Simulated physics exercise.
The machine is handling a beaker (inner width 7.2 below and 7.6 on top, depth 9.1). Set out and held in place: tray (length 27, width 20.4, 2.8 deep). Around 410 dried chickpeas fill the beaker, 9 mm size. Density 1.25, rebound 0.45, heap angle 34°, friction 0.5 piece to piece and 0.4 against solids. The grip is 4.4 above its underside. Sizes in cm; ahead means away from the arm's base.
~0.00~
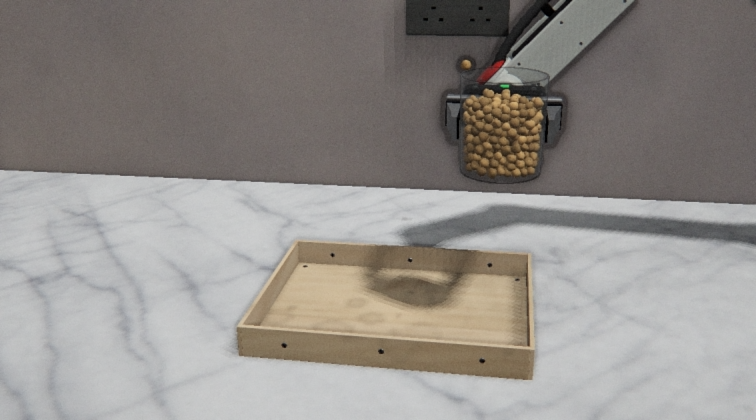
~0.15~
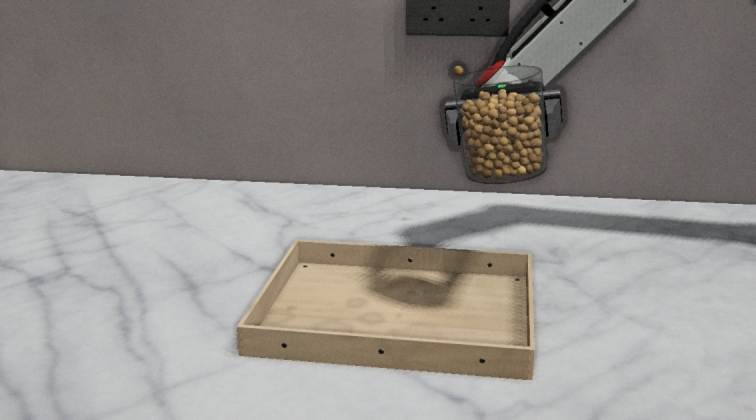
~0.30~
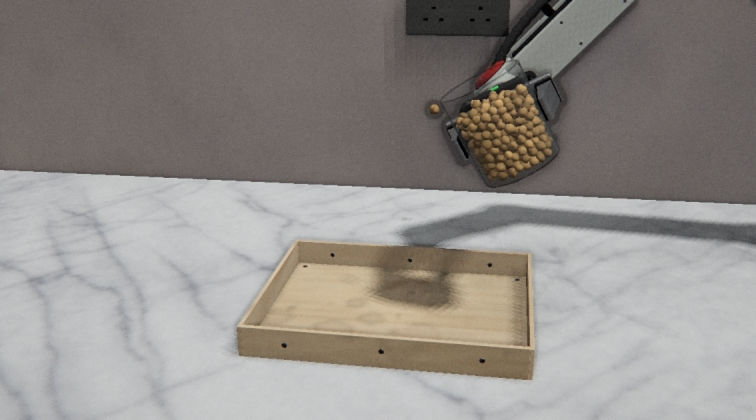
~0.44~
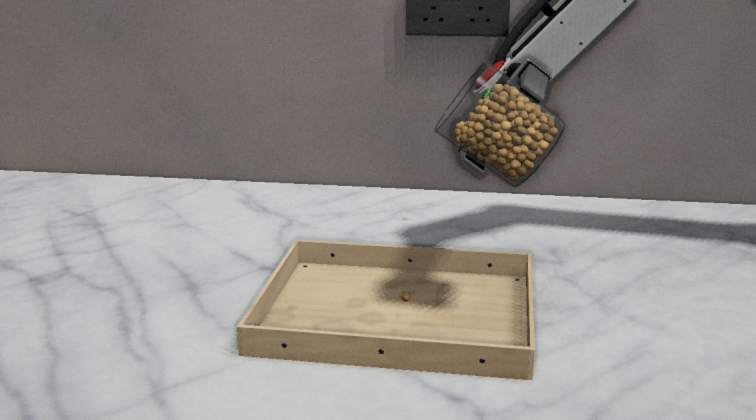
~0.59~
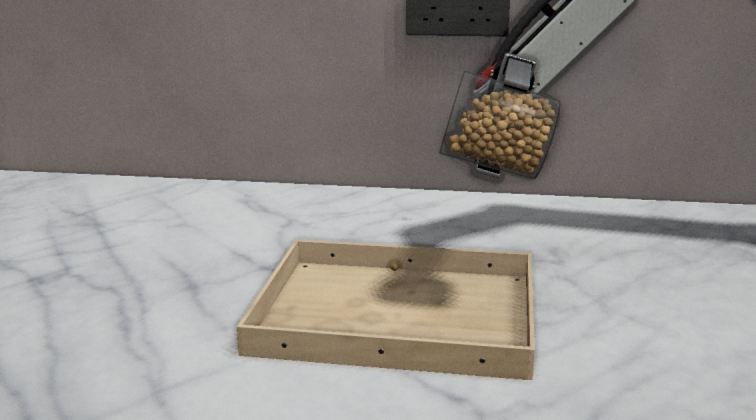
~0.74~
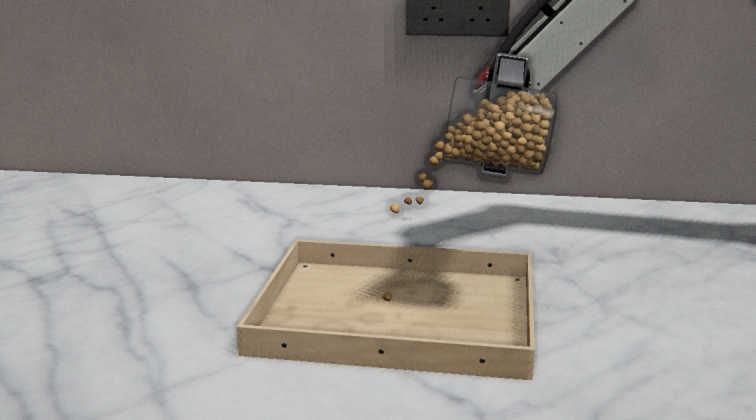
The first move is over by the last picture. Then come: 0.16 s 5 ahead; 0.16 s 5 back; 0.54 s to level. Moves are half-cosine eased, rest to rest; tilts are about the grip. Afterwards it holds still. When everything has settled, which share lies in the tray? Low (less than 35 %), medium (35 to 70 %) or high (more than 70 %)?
Answer: Medium; 35 to 70 % of the dried chickpeas finish in the tray.
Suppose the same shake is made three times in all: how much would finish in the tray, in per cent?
In that case some 75 per cent.
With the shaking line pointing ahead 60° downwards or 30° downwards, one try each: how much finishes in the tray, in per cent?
Some 15 and 30 per cent.
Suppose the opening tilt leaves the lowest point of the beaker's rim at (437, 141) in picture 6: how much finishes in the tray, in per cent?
Some 15 per cent.
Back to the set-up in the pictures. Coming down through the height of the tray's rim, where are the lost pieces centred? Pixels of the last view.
Around (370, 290).
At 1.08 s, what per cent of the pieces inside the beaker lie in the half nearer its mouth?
Roughly 50 per cent.
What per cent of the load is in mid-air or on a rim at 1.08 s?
Some 29 per cent.
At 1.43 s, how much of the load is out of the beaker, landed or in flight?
Some 45 per cent.
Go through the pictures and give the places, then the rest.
In the first picture, beaker middle at (502, 126), level; upper third of the load around (501, 112), from x 465 to 540, top at y 65; 408 in the beaker.
In the second picture, beaker middle at (502, 126), tilted 8° forward; upper third of the load around (503, 112), from x 460 to 540, top at y 70.
In the third picture, beaker middle at (501, 126), tilted 29° forward; upper third of the load around (506, 112), from x 435 to 545, top at y 90; 407 in the beaker, 1 in flight or on a rim.
In the fourth picture, beaker middle at (501, 126), tilted 54° forward; upper third of the load around (507, 112), from x 405 to 555, top at y 90; 407 in the beaker, 1 in the tray.
In the fifth picture, beaker middle at (501, 127), tilted 75° forward; upper third of the load around (510, 112), from x 395 to 550, top at y 95; 407 in the beaker, 1 in the tray.
In the sixth picture, beaker middle at (500, 127), tilted 83° forward; upper third of the load around (517, 114), from x 390 to 545, top at y 95; 401 in the beaker, 1 in the tray, 6 in flight or on a rim.
By 1.08 s, tilted 83° forward, highest piece 21 above the table; 233 in the beaker, 56 in the tray, 119 in flight or on a rim.
By 1.43 s, tilted 19° forward, highest piece 24 above the table; 219 in the beaker, 187 in the tray, 1 on the table or floor, 1 in flight or on a rim.
By 1.80 s, level, highest piece 23 above the table; 219 in the beaker, 188 in the tray, 1 on the table or floor.
By 2.85 s, level, highest piece 23 above the table; 219 in the beaker, 188 in the tray, 1 on the table or floor.
Final count, 219 in the beaker, 188 in the tray, 1 on the table or floor. That is 46 % in the tray.
